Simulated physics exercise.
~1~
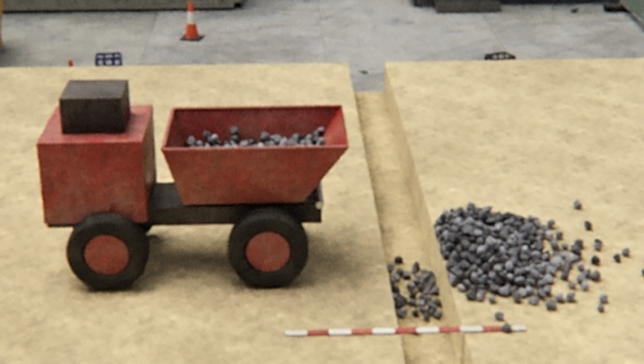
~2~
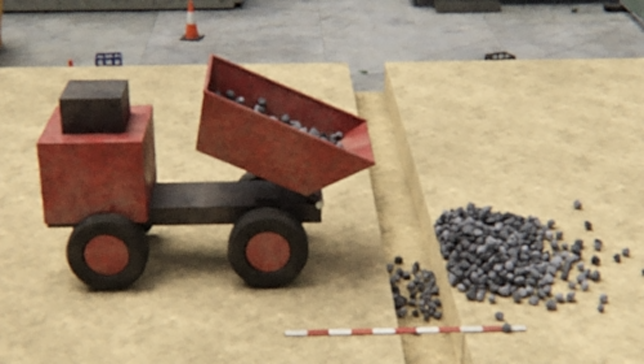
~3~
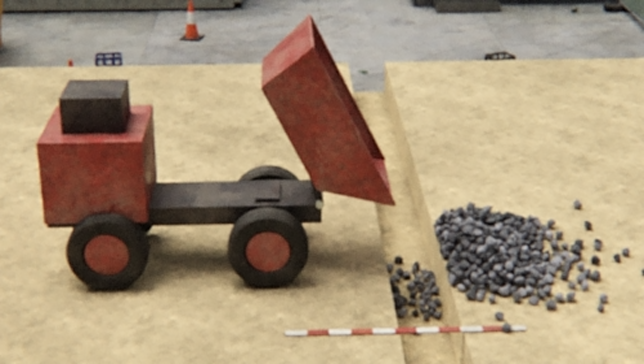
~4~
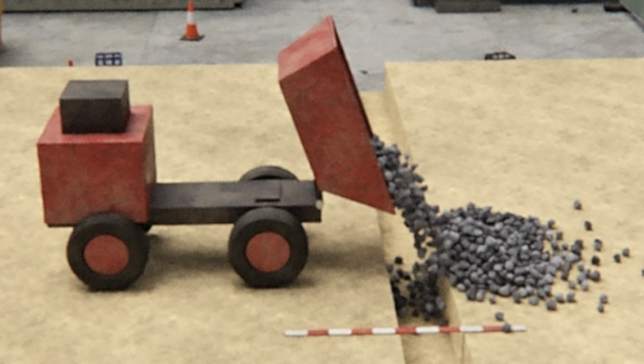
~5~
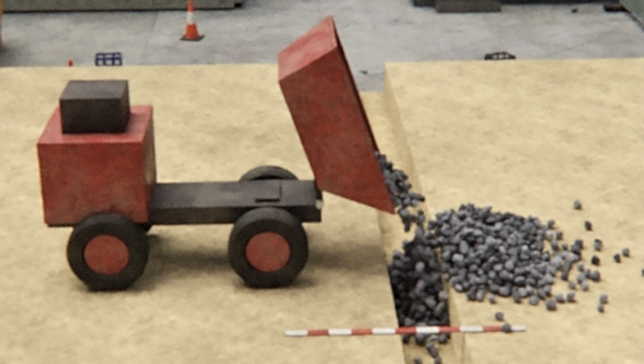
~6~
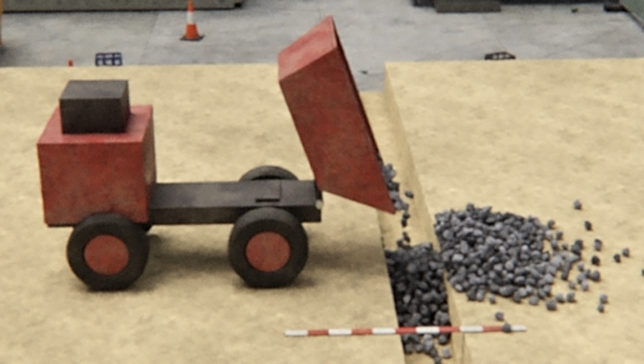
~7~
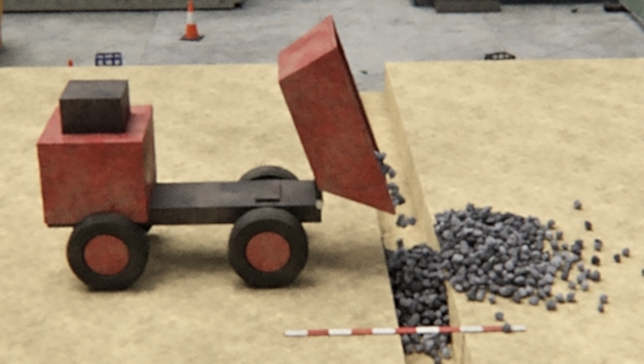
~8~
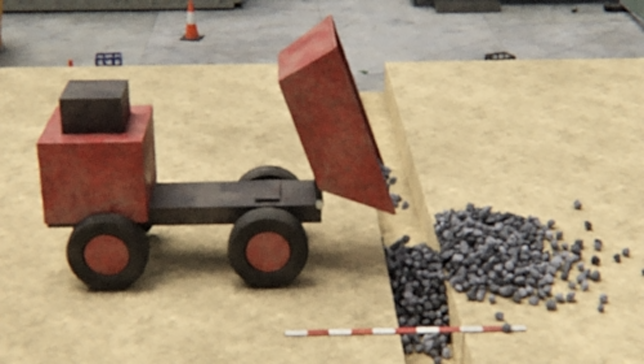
Red dumper tipping its skip up steeply and pouring grey stones into a trench, largely filling it beside an earlier heap.
